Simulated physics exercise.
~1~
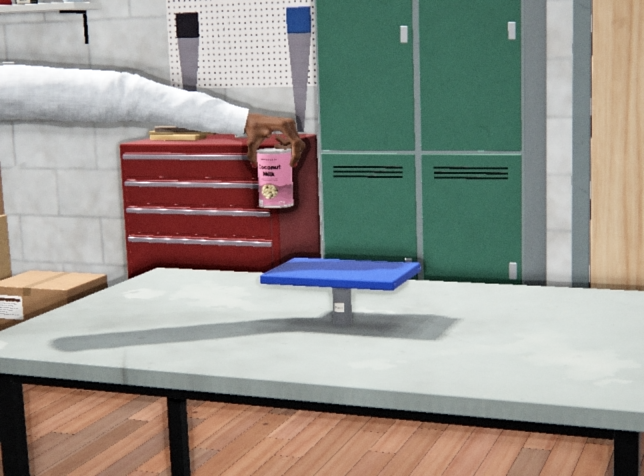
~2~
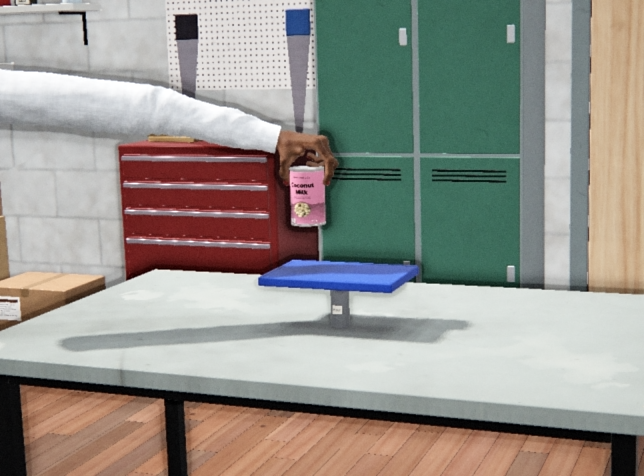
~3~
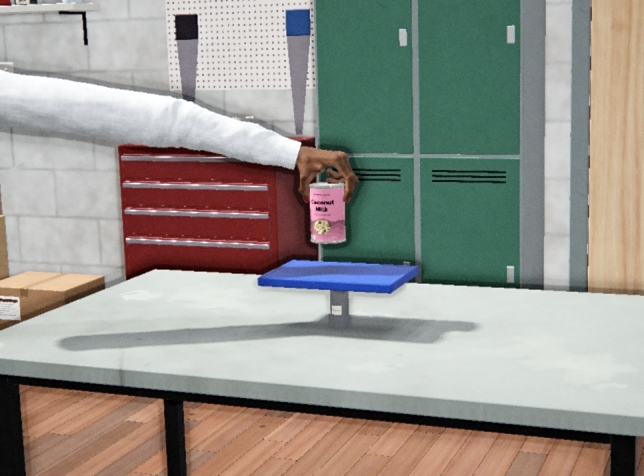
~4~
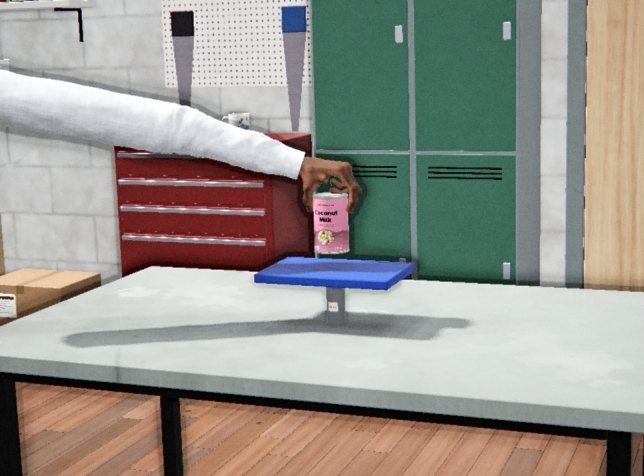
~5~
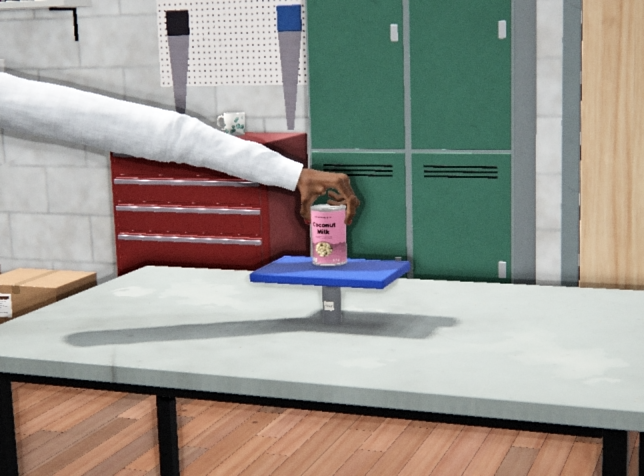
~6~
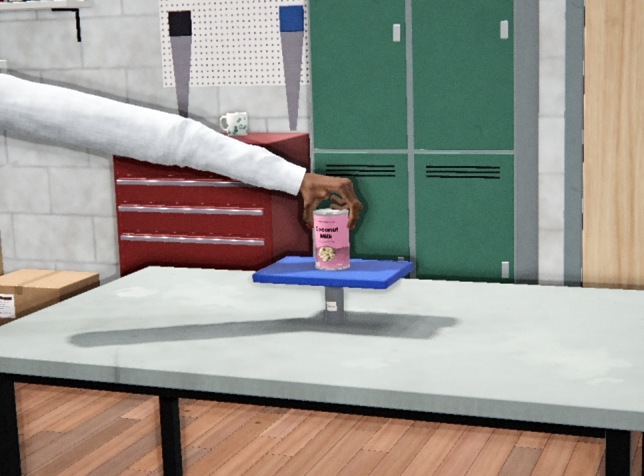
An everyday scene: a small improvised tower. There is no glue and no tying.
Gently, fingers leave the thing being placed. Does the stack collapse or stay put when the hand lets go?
Stays in place.
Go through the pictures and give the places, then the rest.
Still above its spot; pink tin (275, 178); blue lid (341, 273), in the first frame.
Still above its spot; pink tin (308, 196); blue lid (339, 276), in the second frame.
Still above its spot; pink tin (327, 213); blue lid (339, 276), in the third frame.
Still above its spot; pink tin (331, 223); blue lid (335, 273), in the fourth frame.
Still above its spot; pink tin (329, 235); blue lid (331, 272), in the fifth frame.
In place under the hand; pink tin (332, 239); blue lid (334, 272), in the sixth frame.
Then, 0.20 s later than the last frame, all is still.
Then, 0.50 s later than the last frame, pink tin resting near (332, 240).
When it is over, all 3 as before. End places, in pixels of the last picture, pink tin near (332, 240). The stack stays up.
